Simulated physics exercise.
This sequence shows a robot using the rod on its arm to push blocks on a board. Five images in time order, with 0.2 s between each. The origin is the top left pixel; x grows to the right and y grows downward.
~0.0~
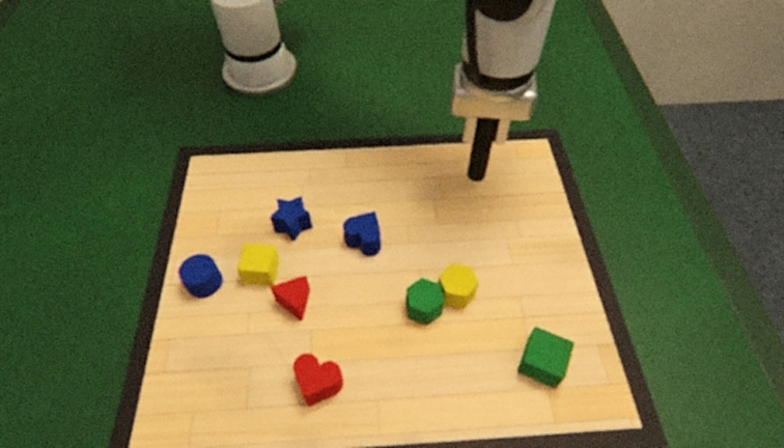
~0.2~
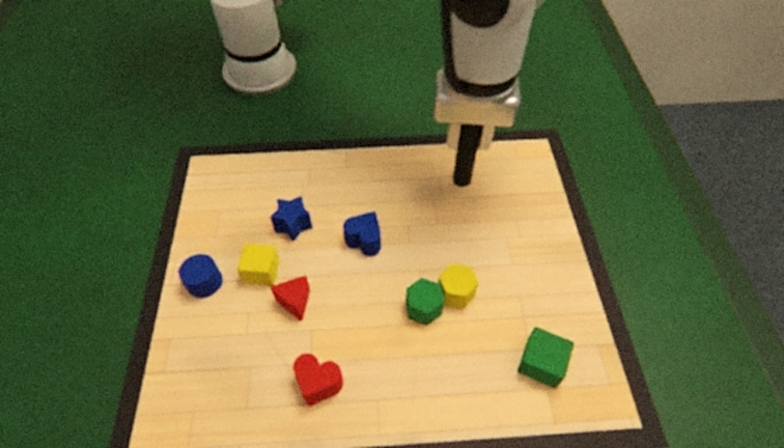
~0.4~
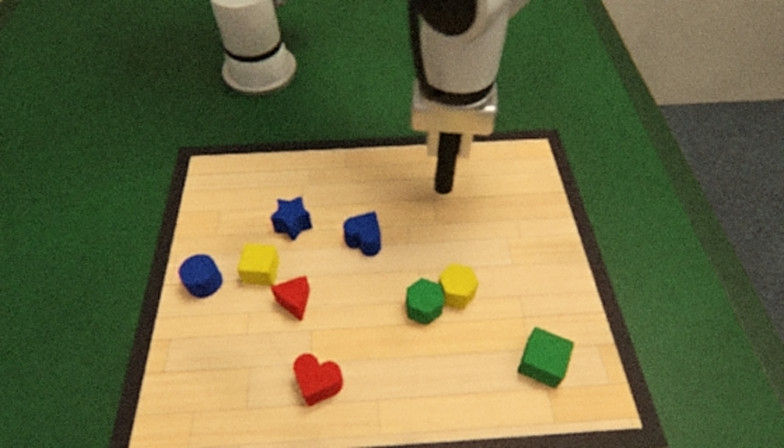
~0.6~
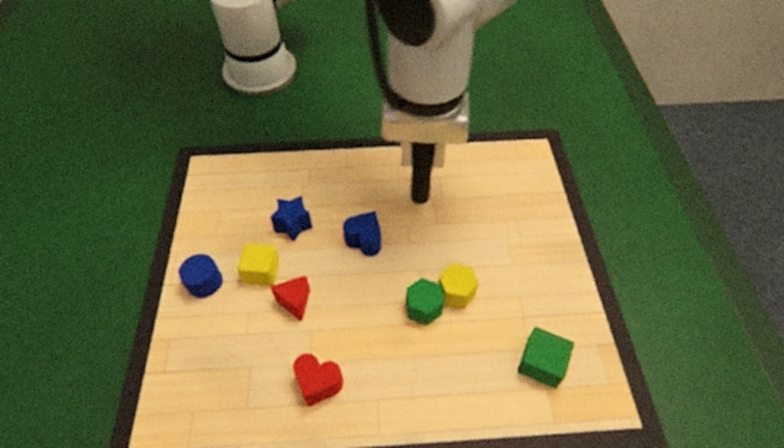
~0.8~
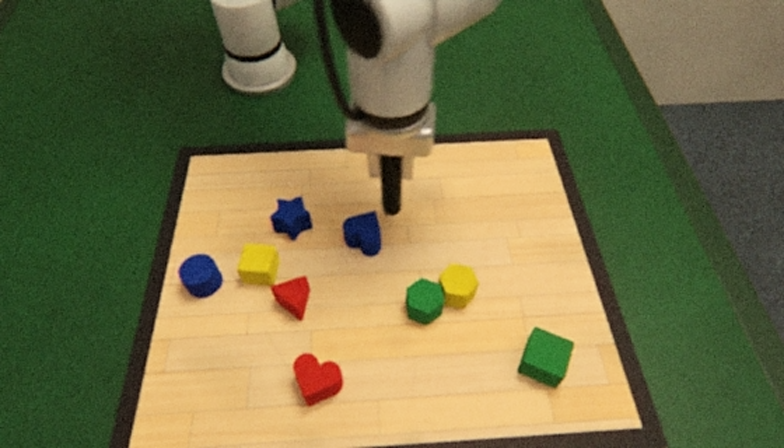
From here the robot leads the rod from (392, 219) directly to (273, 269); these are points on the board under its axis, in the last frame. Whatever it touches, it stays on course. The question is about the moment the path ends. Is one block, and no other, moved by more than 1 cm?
No, that is not how it ends up.
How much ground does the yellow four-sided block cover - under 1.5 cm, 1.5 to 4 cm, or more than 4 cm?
That block covers between 1.5 and 4 cm.
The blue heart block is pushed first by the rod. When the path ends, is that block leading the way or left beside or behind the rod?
Slid off.
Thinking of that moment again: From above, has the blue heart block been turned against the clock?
Yes, that is what happens.
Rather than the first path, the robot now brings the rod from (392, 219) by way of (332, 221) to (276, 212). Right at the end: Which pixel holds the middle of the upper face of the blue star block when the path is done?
Somewhere near (258, 213).
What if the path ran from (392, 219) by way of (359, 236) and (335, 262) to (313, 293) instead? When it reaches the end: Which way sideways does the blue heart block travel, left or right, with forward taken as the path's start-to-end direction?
The blue heart block goes left.
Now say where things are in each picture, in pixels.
Rod's lower end (476, 175); yellow four-sided block (256, 257); blue star block (289, 210); blue heart block (364, 226), in the first frame.
Rod (462, 181); blocks still, in the second frame.
Rod (443, 188); blocks still, in the third frame.
Rod (420, 197); blocks still, in the fourth frame.
Rod (392, 208); yellow four-sided block (256, 257); blue star block (289, 210); blue heart block (364, 226), in the fifth frame.
On the path given first. One third of the way, rod (352, 225); blue heart block (343, 241), turned 60° anticlockwise.
Two thirds of the way, rod (311, 242); blue heart block (329, 254), turned 105° anticlockwise.
At the end, rod (269, 259); yellow four-sided block (240, 260); blue star block still; blue heart block (328, 254), turned 105° anticlockwise.
